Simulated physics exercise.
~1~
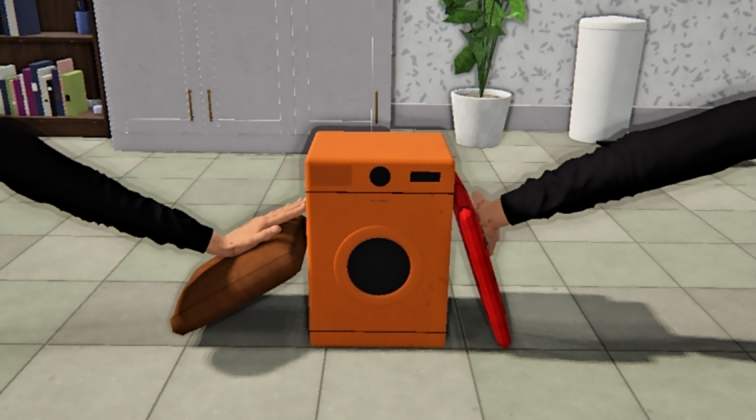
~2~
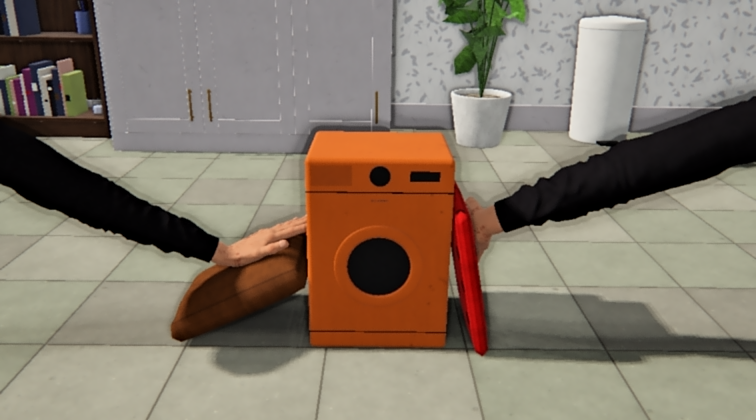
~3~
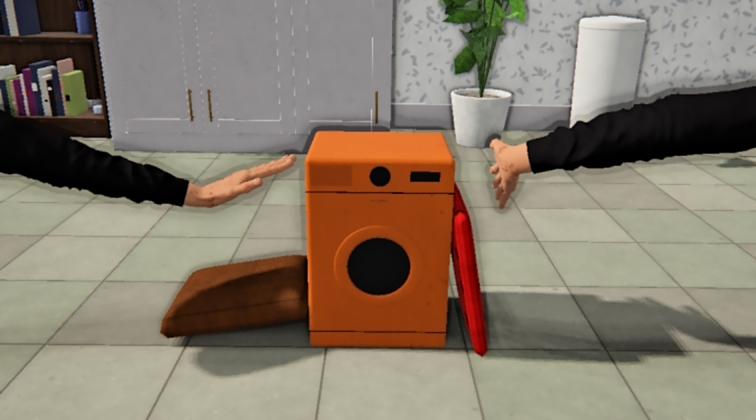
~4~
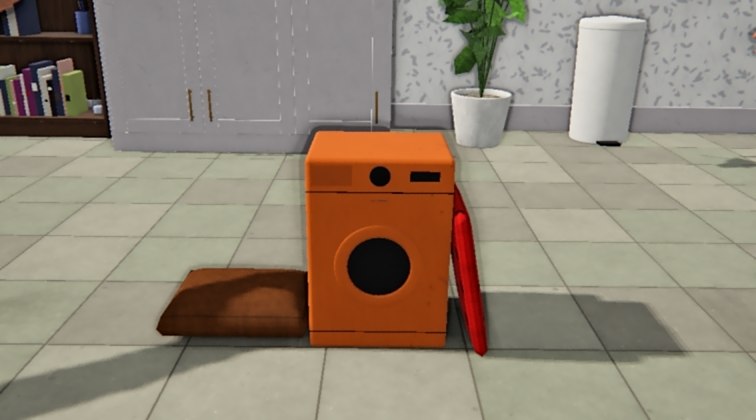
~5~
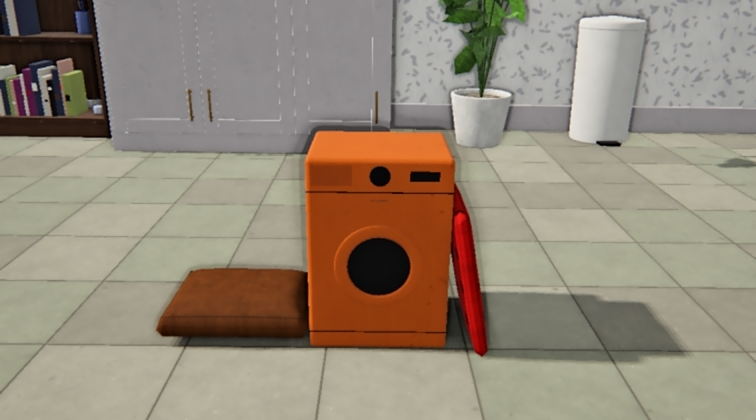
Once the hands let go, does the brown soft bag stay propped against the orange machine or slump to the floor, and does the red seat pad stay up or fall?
The brown soft bag slumps down flat on the floor beside the machine. The red seat pad stays propped up against the other side.
